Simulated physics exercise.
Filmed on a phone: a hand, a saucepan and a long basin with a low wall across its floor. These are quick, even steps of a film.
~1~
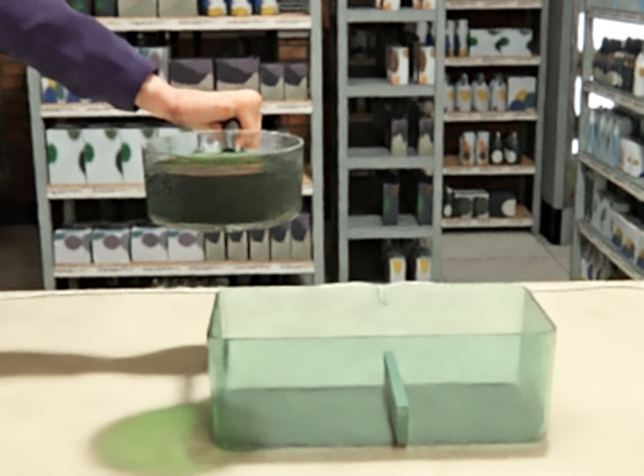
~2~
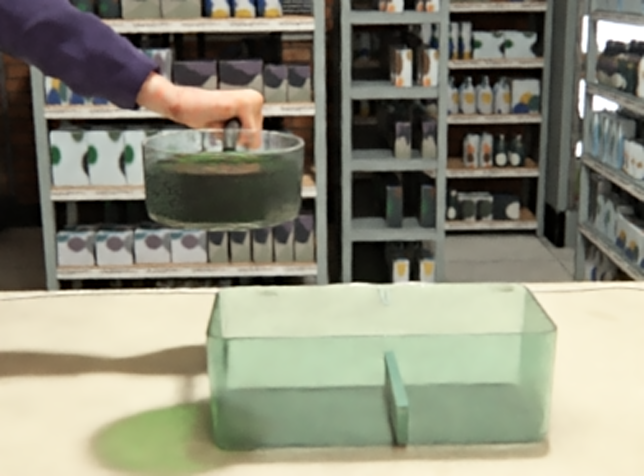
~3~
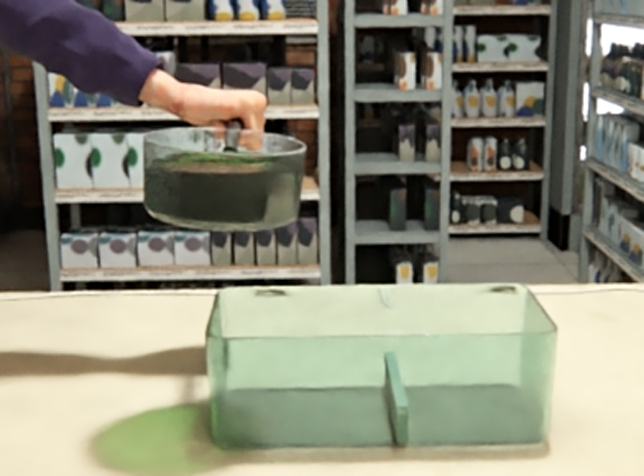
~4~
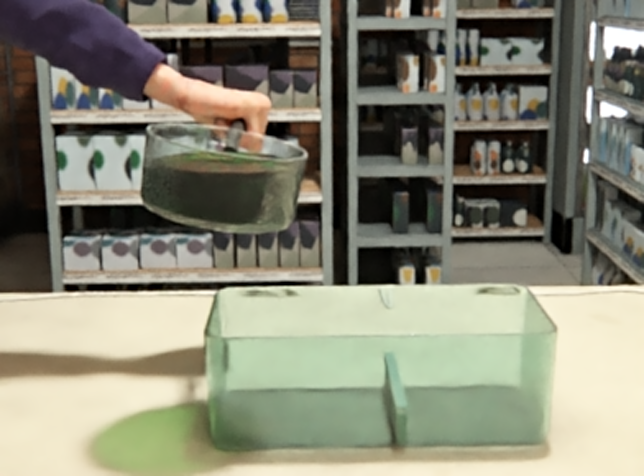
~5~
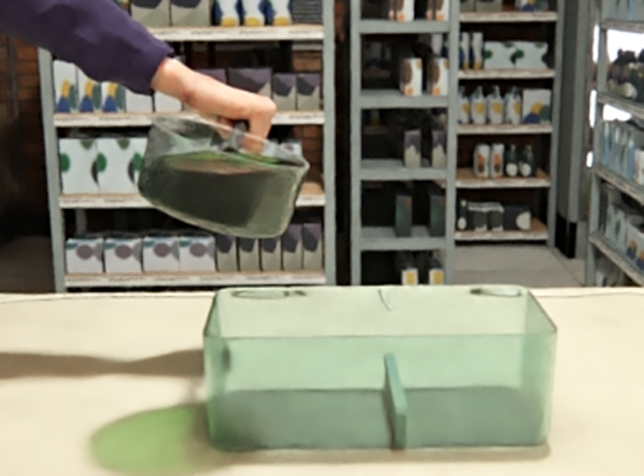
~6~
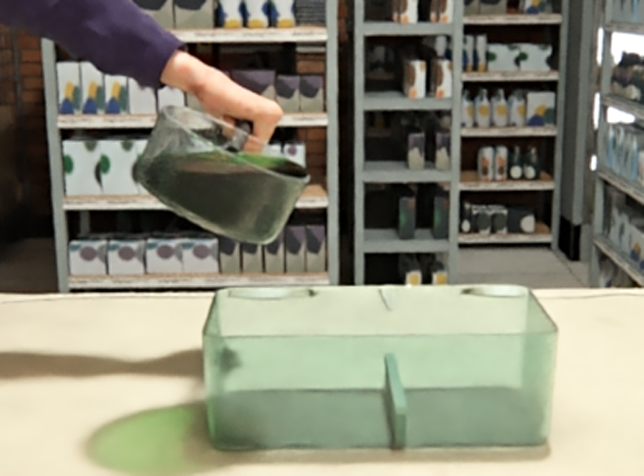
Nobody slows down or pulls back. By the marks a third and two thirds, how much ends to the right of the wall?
The share right of the wall is less than a third.
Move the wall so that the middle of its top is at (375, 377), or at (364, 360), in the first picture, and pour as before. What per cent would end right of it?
Near 30 % and 40 %.
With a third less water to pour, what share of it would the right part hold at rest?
About 5 per cent.
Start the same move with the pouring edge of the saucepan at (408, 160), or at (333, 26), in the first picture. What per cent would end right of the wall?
The first gives 90 %, the second 65 %.
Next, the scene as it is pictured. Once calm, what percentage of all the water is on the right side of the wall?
Some 10 per cent.
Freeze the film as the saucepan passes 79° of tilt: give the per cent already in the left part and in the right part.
Left: 20 %. Right: 0 %.
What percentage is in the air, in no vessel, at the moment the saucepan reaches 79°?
About 40 per cent.
A moment on, the tilt is 79° and 39 per cent is still to pour, 21 is left of the wall and 0 right of it.
Next, the tilt is 95° and 11 per cent is still to pour, 74 is left of the wall and 6 right of it.
Then the tilt is 95° and 3 per cent is still to pour, 85 is left of the wall and 8 right of it.
Later the tilt is 95° and 1 per cent is still to pour, 87 is left of the wall and 10 right of it.
Finally, 88 per cent lies left of the wall, 10 right of it and 2 outside.
